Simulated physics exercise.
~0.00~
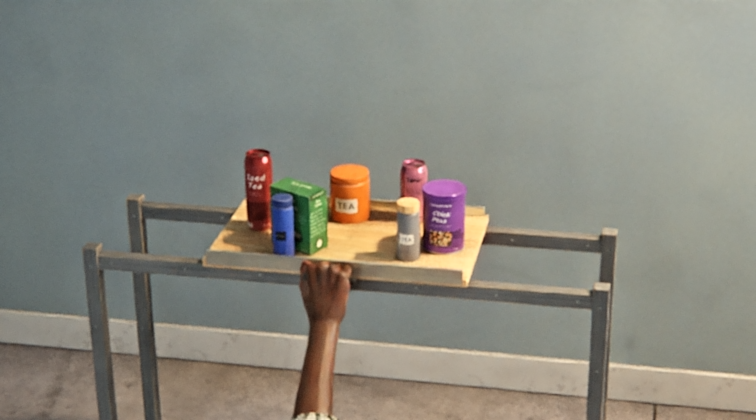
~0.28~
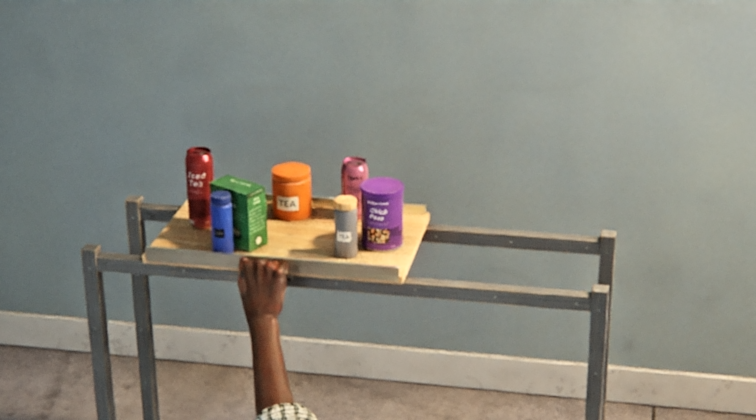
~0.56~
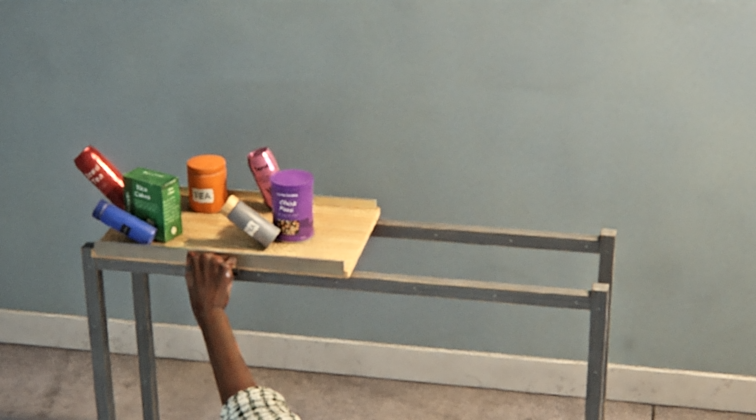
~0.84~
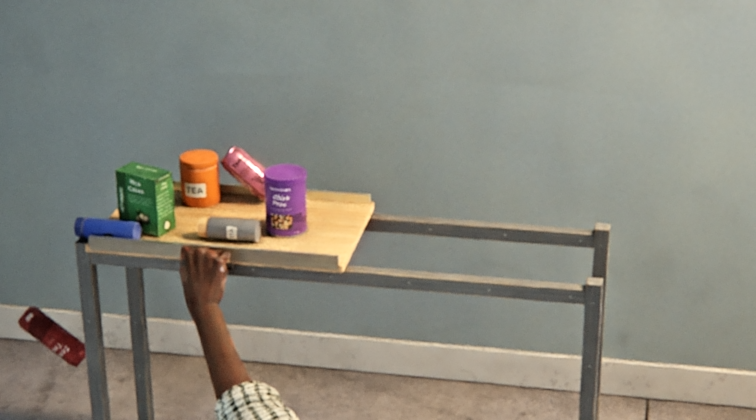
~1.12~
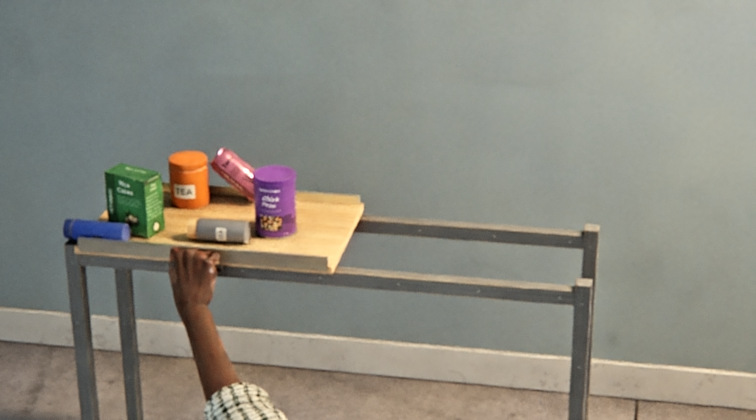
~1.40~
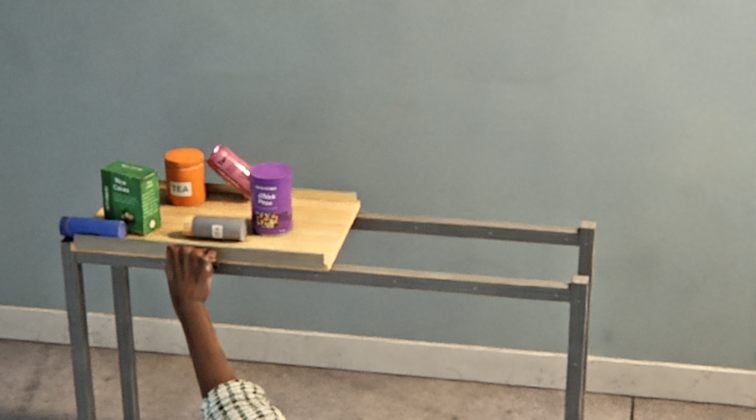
The footage shows a hand sliding a wooden tray of seven containers leftward along a metal frame until it stops at the left end, where the red can tips and falls off, the blue and grey shakers topple, the pink can ends up leaning, and the others stay upright.
